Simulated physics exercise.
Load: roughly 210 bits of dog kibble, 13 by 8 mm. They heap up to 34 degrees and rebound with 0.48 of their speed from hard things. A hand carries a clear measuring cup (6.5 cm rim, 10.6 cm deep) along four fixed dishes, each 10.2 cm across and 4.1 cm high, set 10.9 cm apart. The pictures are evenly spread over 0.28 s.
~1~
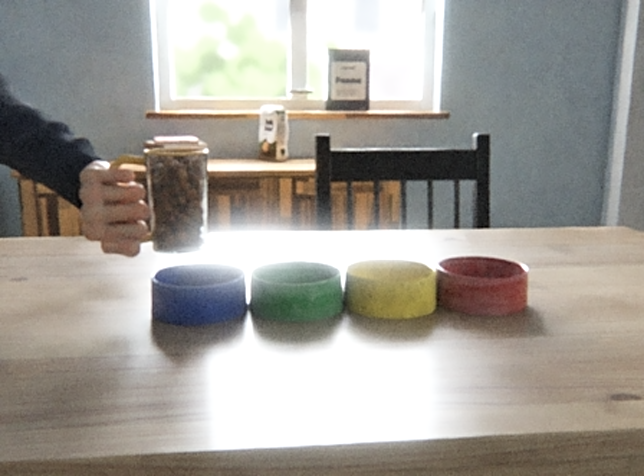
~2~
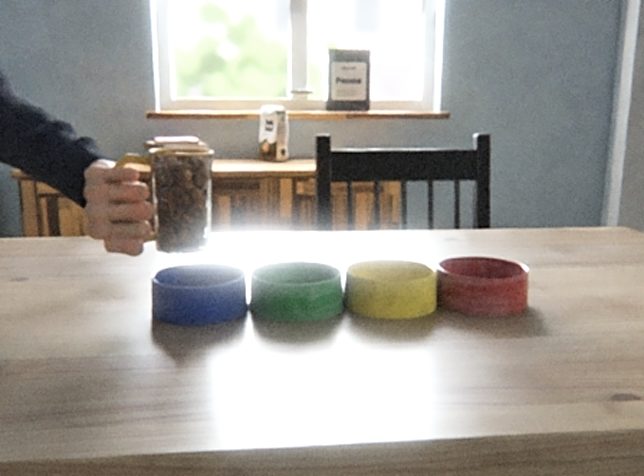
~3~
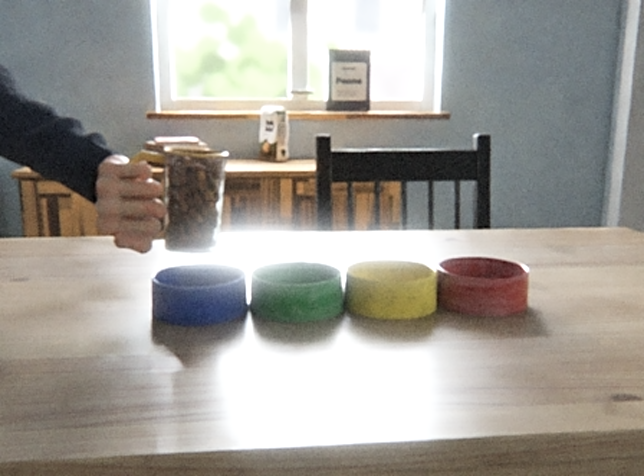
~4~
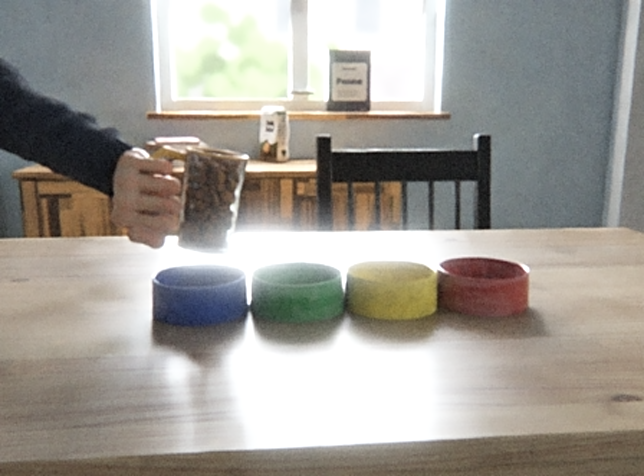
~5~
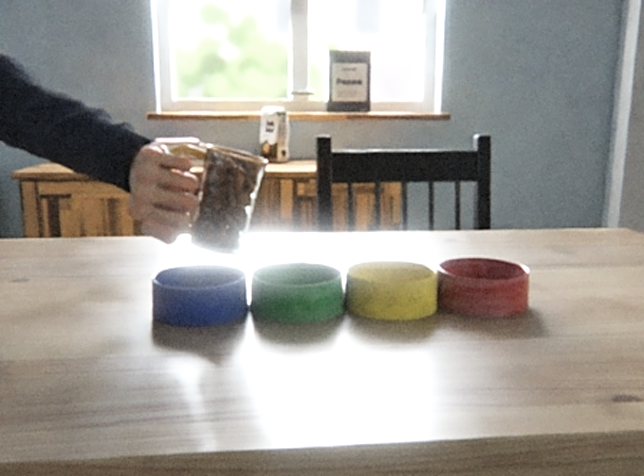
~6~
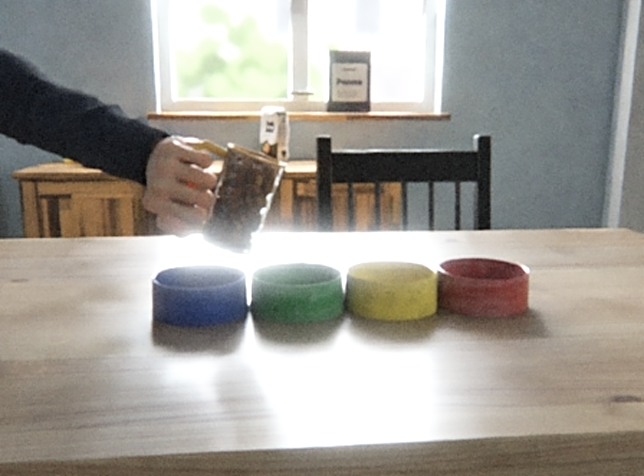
A hand moving a clear cup of brown pieces rightward above blue, green, yellow and red dishes, gradually tilting it right.
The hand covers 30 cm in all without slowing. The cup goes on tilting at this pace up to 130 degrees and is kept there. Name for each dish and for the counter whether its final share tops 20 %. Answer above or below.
Red: Above, blue: Below, green: Below, yellow: Below, counter: Below.
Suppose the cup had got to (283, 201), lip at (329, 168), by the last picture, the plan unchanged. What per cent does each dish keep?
Red 100; blue 0; green 0; yellow 0.
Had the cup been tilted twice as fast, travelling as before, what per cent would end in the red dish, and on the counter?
In that case red 70, counter 10.
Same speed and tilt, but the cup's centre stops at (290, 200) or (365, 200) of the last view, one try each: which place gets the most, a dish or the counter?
The winner: Green; yellow.
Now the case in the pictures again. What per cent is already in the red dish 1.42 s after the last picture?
About 90 per cent by then.
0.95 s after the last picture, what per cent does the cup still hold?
Some 80 per cent of the load.
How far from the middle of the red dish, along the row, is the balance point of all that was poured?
Some 1 cm to the right.
Then, 0.57 s after the last picture, tilt 72 degrees; cup holds 100 %.
Then, 0.95 s after the last picture, tilt 106 degrees; cup holds 80 %, red 15 %.
Then, 1.42 s after the last picture, tilt 130 degrees; cup holds 5 %, red 90 %.
In the end, red 100 %, blue 0 %, green 0 %, yellow 0 %, counter 0 %.
